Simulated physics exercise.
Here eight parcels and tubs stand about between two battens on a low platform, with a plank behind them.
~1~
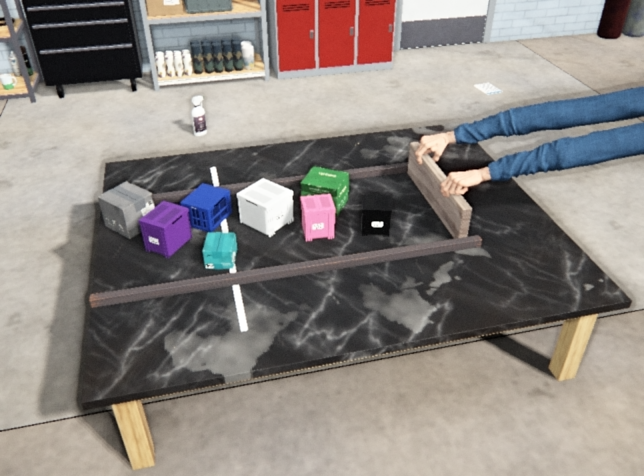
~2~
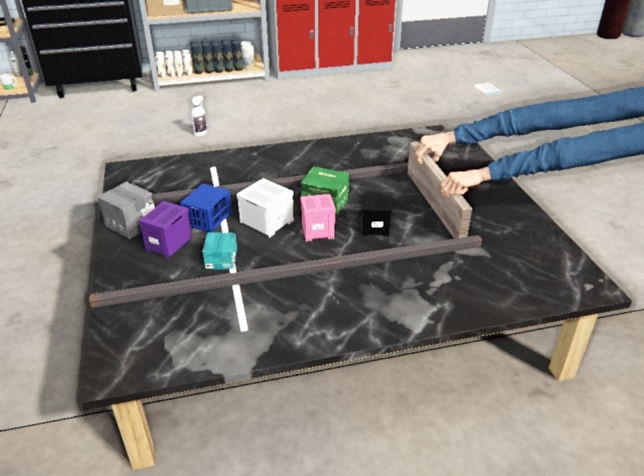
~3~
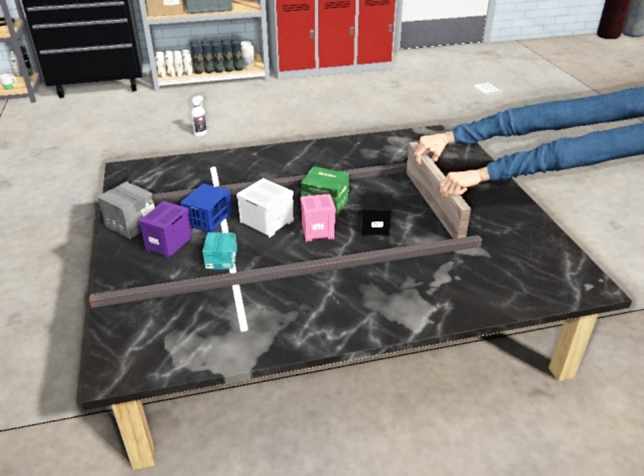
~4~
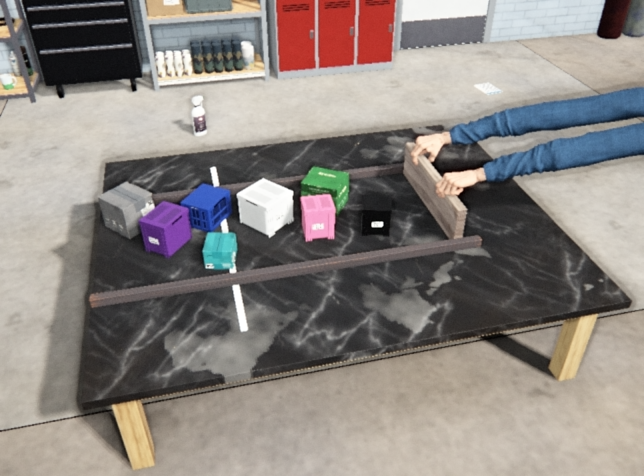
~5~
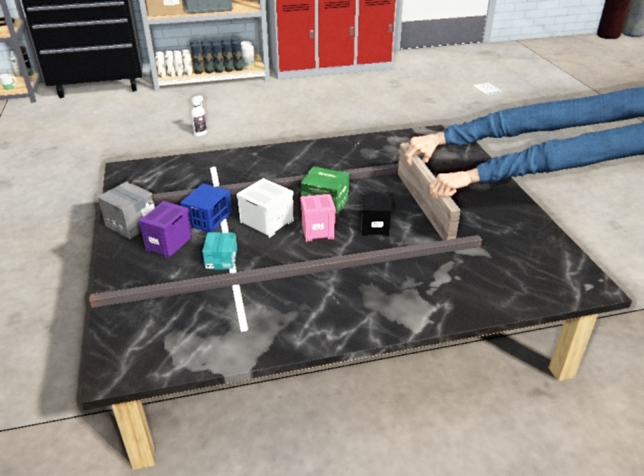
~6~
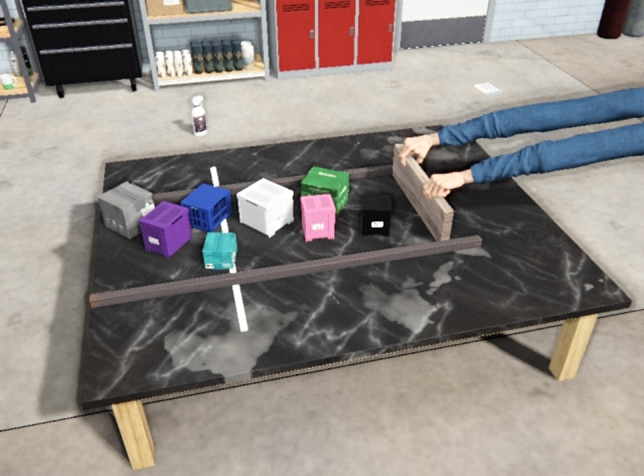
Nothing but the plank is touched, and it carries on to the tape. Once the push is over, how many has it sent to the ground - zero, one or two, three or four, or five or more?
The tally of falls will come to none at all.
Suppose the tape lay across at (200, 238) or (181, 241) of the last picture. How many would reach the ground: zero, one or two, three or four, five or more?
One after the other, that's one to two for the first and just one or two for the second.
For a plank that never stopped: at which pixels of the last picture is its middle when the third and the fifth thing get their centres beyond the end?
I'd put the first at about (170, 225) and the next at about (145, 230).
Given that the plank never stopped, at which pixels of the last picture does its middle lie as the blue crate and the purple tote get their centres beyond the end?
First near (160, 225), second near (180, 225).
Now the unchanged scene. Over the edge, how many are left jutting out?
That comes to 1 of them.
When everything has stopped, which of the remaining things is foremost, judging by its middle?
Answer: The grey parcel.
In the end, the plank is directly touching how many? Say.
2.
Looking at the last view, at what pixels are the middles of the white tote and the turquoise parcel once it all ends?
The white tote at (180, 228), the turquoise parcel at (152, 267).
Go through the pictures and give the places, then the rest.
Grey parcel (129, 210); purple tote (167, 230); blue crate (207, 208); plank (436, 189); tape (226, 234), in the first frame.
Purple tote (167, 230); black tote (376, 216), in the second frame.
Blue crate (207, 208); green box (325, 192), in the third frame.
Grey parcel (129, 210); turquoise parcel (220, 251), in the fourth frame.
Purple tote (167, 230); pink tote (318, 218), in the fifth frame.
Grey parcel (129, 210); purple tote (167, 230); blue crate (207, 208); plank (420, 191); tape (226, 234), in the sixth frame.
A little later, none off yet; grey parcel at rest near (129, 210); purple tote at rest near (167, 230); blue crate at rest near (207, 208).
When it is over, the number that fall off is zero.
